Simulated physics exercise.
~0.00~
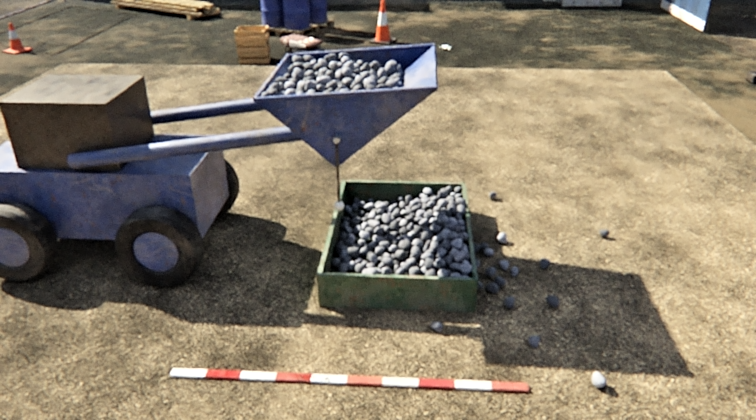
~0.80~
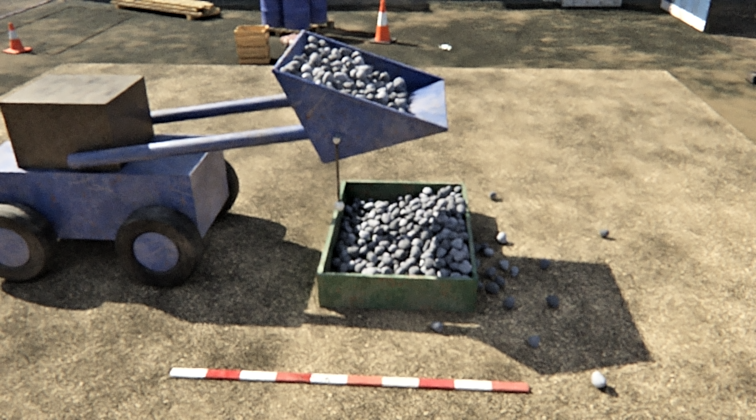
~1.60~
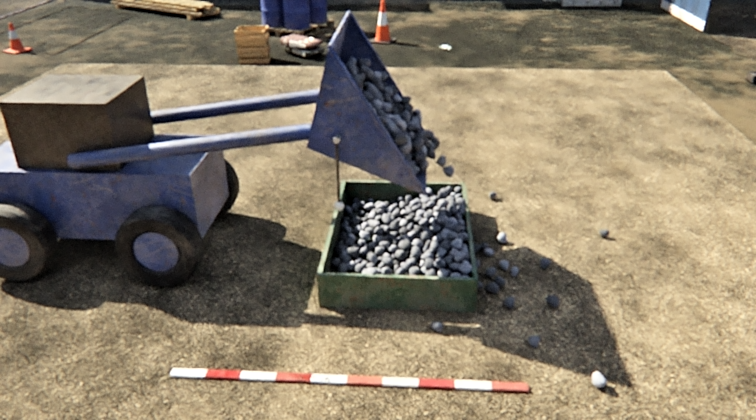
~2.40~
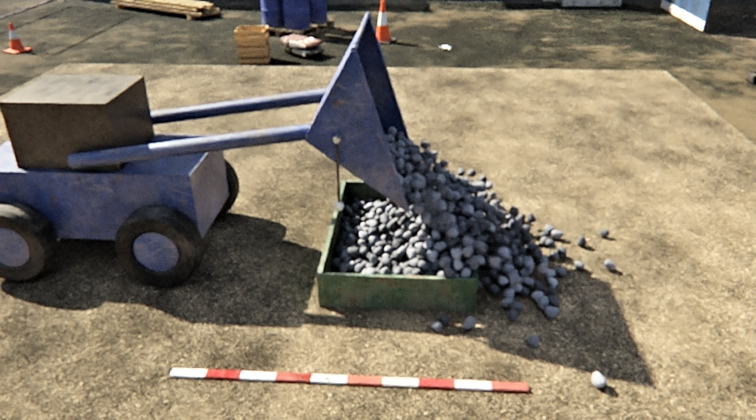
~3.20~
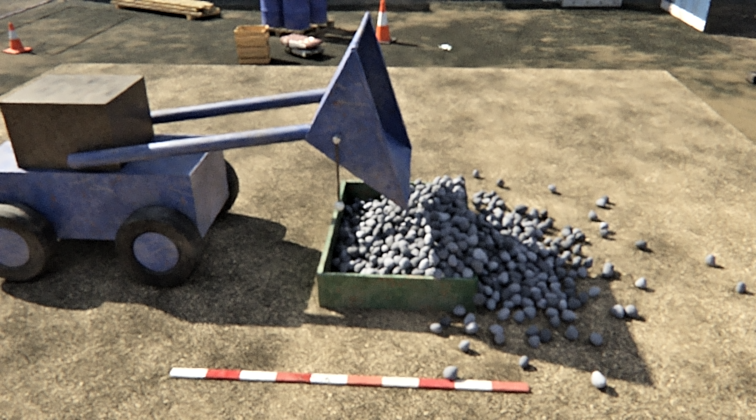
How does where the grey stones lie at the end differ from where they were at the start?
At the start many of the stones are up in the raised bucket, with the rest mostly in the green bin. By the end they lie lower and farther right overall, heaped in the bin and spread over the ground to its right.
